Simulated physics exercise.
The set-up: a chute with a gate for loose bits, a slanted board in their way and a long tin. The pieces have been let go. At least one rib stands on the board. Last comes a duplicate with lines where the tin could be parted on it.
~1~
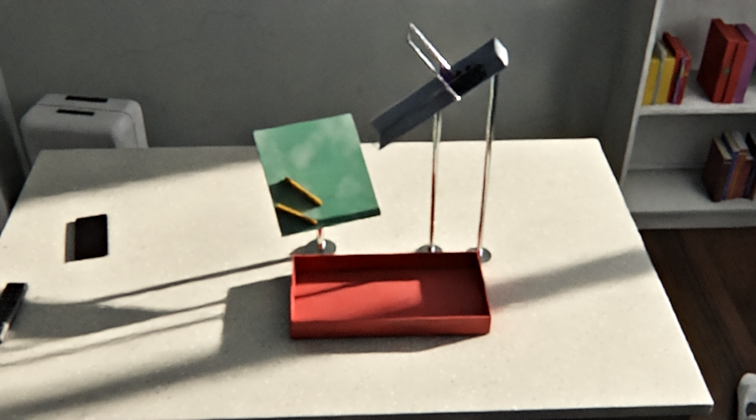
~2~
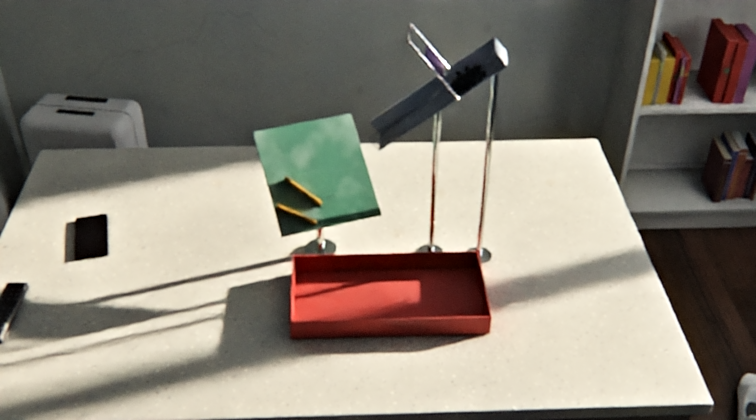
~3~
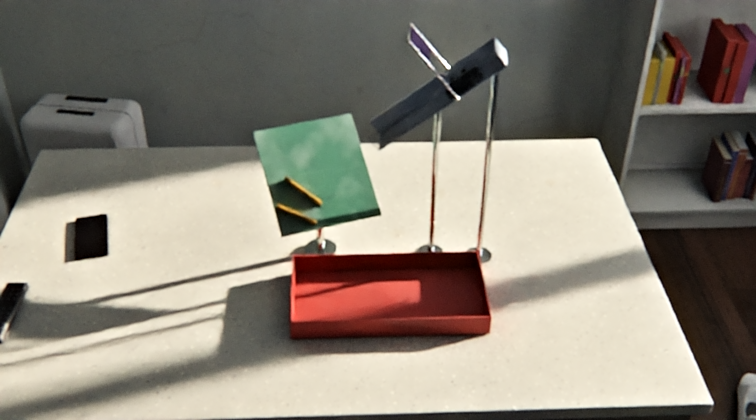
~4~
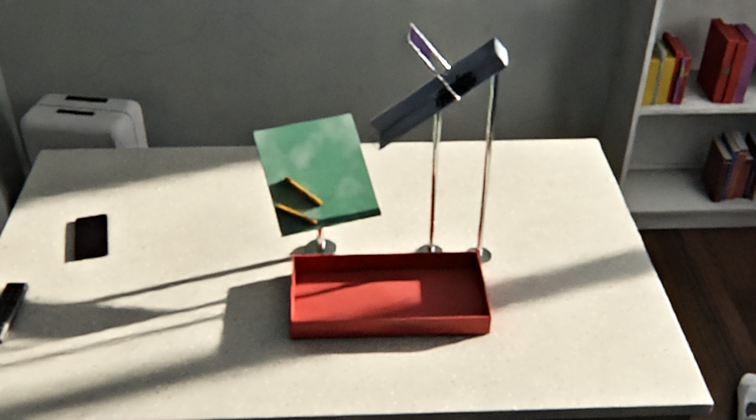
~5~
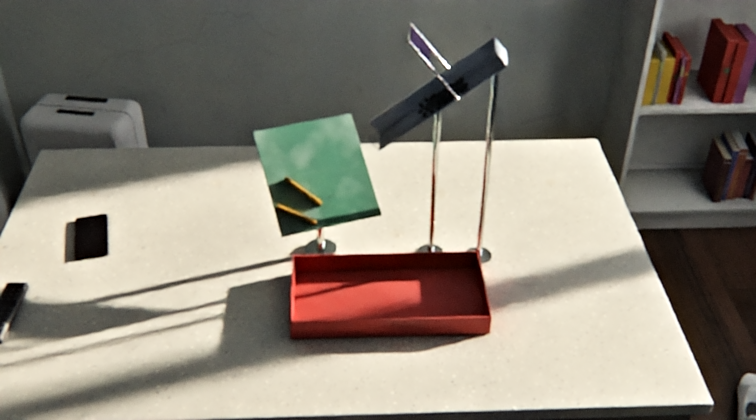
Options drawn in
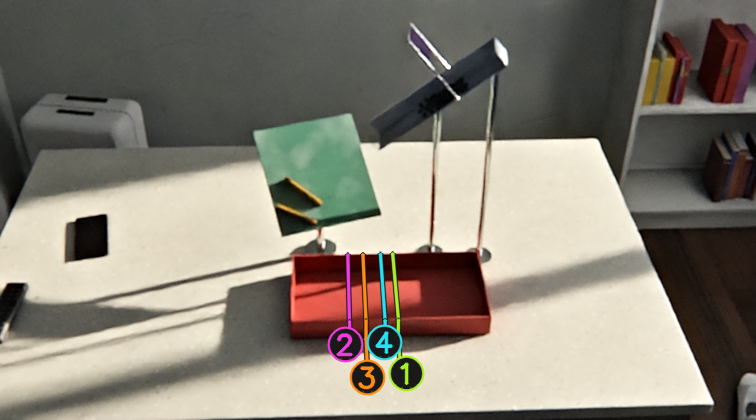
In the video, a small cluster of black beans slides a short way down a sloping dark chute past a raised gate, above a green tilted board with two yellow ribs and an empty red tin on a pale table.
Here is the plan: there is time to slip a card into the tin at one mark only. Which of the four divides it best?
Take 2.
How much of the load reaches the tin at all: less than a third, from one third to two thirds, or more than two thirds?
It is more than two thirds.
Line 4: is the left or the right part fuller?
Left.
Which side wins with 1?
The left side.
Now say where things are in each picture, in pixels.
The first picture shows load behind the gate (467, 78), black beans; lip of the chute (380, 143), sloping fairly steeply.
The second picture shows middle of the board (317, 173), tilted fairly steeply; middle of its low edge (333, 226); of its high edge (303, 122).
The third picture shows front corners of the tin (290, 322) and (491, 316), empty; front of the load (450, 98).
The fourth picture shows middle of the load (453, 88); its front (437, 97), roughly a quarter of the way to the lip; rib from (277, 205) to (317, 222); rib from (285, 177) to (322, 203).
The fifth picture shows middle of the load (441, 96); its front (421, 106), roughly half of the way to the lip.
On the marked copy, line 1 crosses the front rim at (398, 319); line 2 crosses the front rim at (349, 320); line 3 crosses the front rim at (365, 320); line 4 crosses the front rim at (385, 319).
For line 1, of what is caught, almost all on the left of the divider, just a few on the right.
For line 2, of what is caught, roughly half on the left of the divider, roughly half on the right.
For line 3, of what is caught, almost all on the left of the divider, about a tenth on the right.
For line 4, of what is caught, almost all on the left of the divider, just a few on the right.
